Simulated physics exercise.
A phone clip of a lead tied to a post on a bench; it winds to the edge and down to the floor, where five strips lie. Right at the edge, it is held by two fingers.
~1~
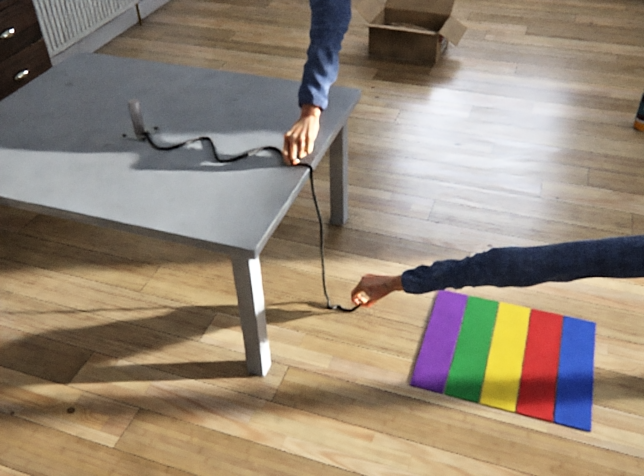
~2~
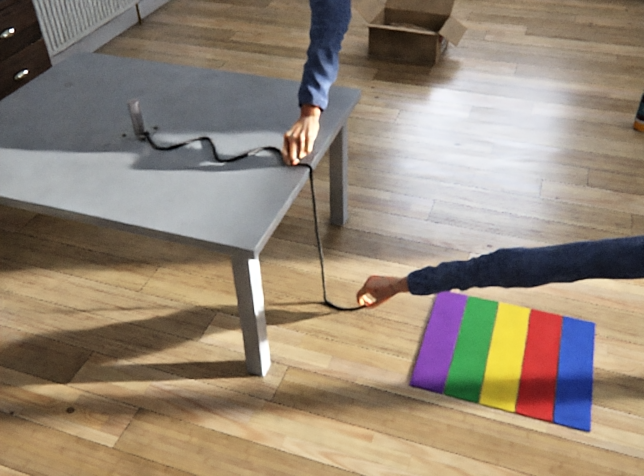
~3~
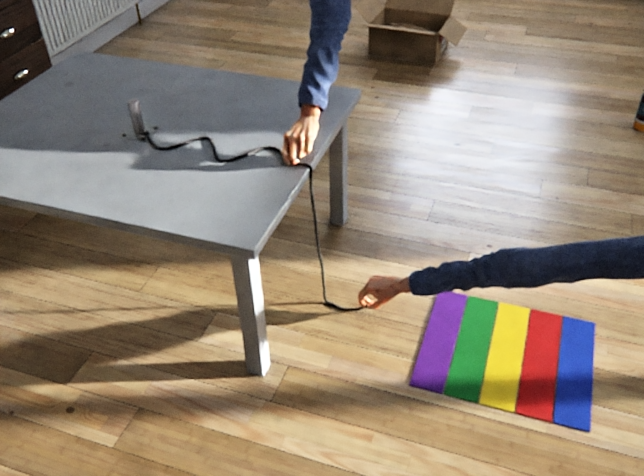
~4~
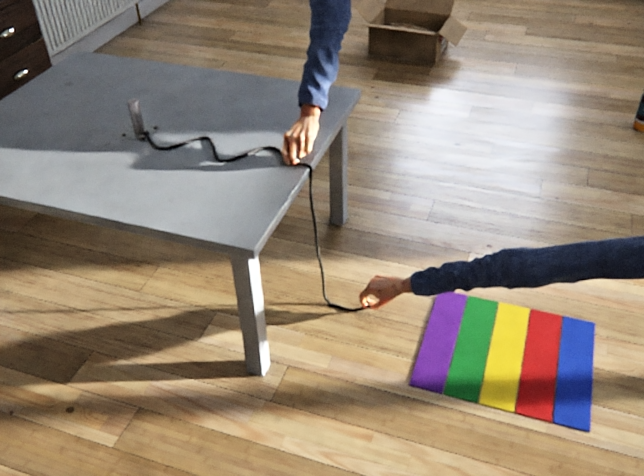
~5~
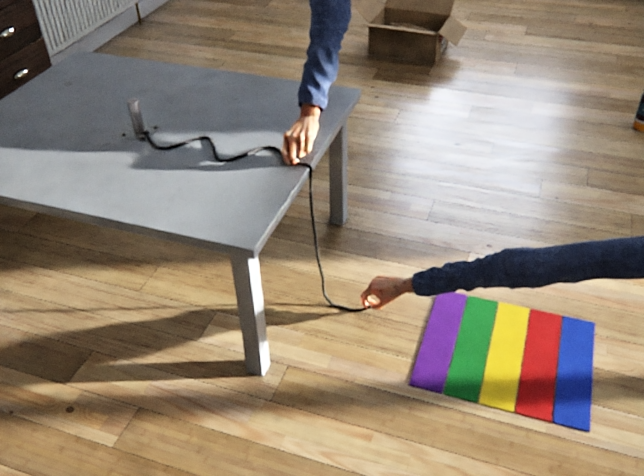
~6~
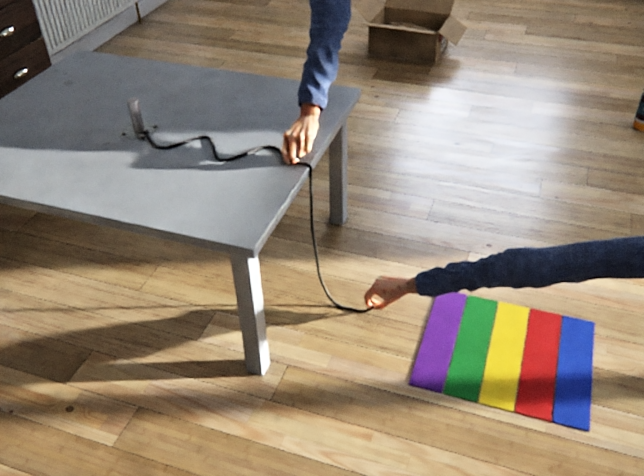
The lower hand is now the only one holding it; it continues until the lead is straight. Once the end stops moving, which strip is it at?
It is at the red strip.
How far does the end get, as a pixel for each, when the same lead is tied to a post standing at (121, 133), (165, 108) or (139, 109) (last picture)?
Estimated pixels per try: (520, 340); (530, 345); (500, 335).
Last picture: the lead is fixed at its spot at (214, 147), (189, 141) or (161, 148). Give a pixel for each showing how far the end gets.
In order of the tries: About (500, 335), then (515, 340), then (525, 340).
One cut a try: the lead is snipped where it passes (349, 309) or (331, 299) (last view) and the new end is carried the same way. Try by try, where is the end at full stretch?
In order, about (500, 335) and about (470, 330).
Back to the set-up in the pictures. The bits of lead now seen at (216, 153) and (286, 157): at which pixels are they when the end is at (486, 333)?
Mark one about (254, 152), mark two about (320, 196).
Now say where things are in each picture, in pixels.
End (360, 304); purple (431, 370); green (466, 378); yellow (500, 387); red (537, 396); blue (574, 405), in the first picture.
End (365, 306); lead through (157, 148) (214, 148) (261, 149) (311, 177) (318, 239) (324, 289), in the second picture.
End (367, 306), in the third picture.
End (368, 306); lead through (157, 147) (214, 147) (261, 149) (311, 177) (316, 238) (324, 289), in the fourth picture.
End (370, 307), in the fifth picture.
End (373, 307); lead through (157, 147) (214, 147) (261, 148) (311, 176) (314, 237) (325, 288), in the sixth picture.
A little later, end near (486, 333); over green.
Next, end near (520, 341); over yellow.
When it is tight, end near (540, 345); over red. The end stops over the red strip.
